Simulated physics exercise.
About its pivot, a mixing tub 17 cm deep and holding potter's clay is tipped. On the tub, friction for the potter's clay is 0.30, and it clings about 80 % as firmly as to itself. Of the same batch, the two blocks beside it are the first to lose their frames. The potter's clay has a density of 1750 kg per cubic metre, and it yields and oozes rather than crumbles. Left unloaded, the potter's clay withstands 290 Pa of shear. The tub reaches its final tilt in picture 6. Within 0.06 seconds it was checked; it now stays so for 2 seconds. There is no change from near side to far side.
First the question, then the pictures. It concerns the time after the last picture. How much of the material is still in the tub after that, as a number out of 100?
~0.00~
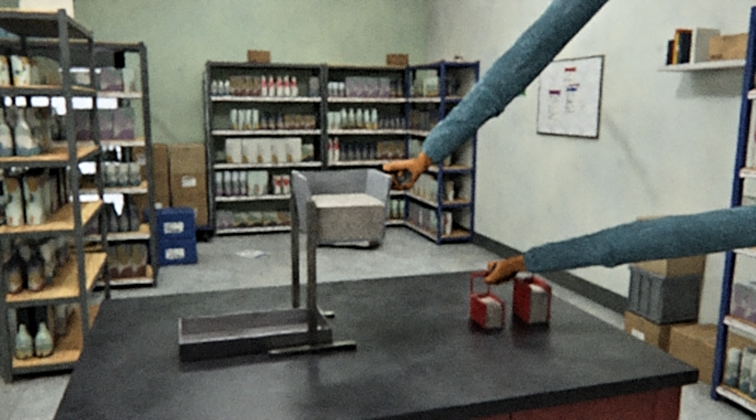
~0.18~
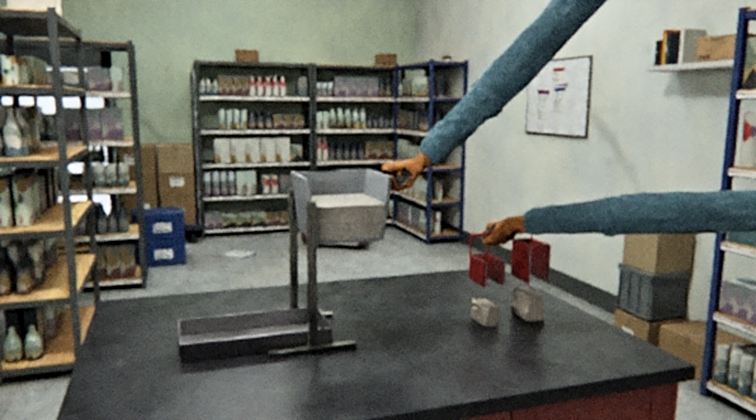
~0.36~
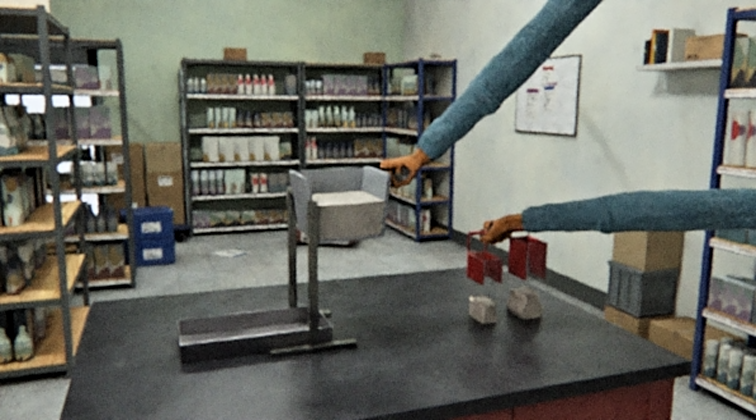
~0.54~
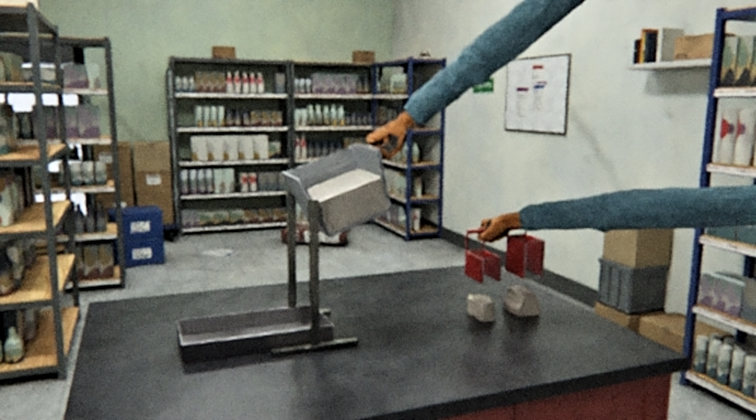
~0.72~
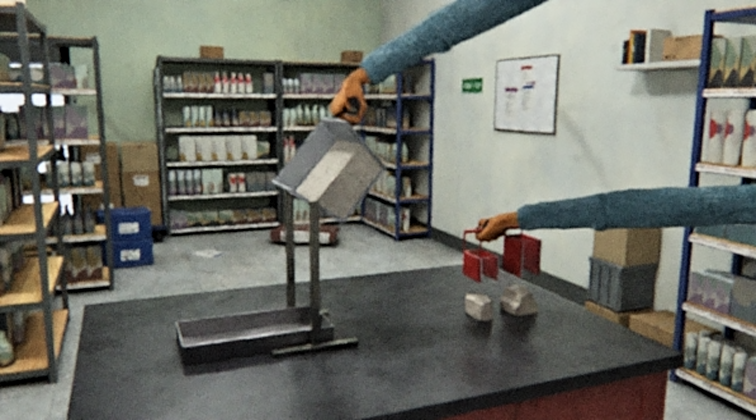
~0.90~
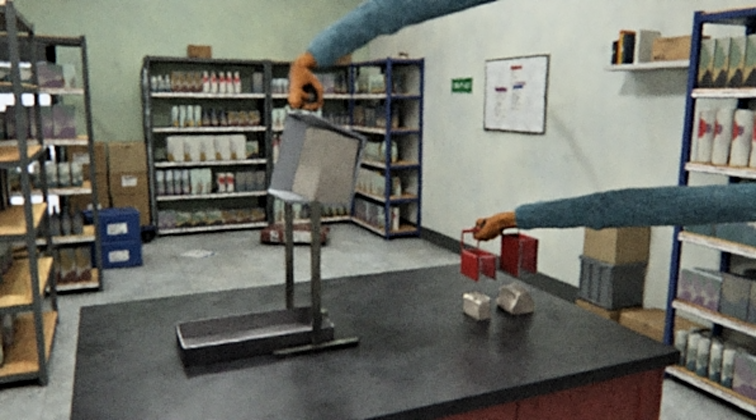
About 75 out of 100.
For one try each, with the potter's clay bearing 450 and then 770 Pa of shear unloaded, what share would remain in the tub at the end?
Going in order, it's 100 % and then 100 %.
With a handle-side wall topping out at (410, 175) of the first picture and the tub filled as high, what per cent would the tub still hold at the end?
That would leave about 55 % in the tub.
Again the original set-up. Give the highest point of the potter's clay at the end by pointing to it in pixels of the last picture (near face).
Close to pixel (320, 167).
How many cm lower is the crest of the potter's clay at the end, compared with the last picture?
The top ends up some 9 cm below its level in the last picture.
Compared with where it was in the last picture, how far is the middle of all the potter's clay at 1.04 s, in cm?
The distance comes to some 4 cm.
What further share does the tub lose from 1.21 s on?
It works out to some 20 per cent of the load.
After 1.04 s, the tub is at 75 degrees and holds 100 %.
After 1.21 s, the tub is at 75 degrees and holds 96 %.
After 1.38 s, the tub is at 75 degrees and holds 89 %.
After 1.55 s, the tub is at 75 degrees and holds 85 %.
After 2.90 s, at the end, the tub is at 75 degrees and holds 75 %.
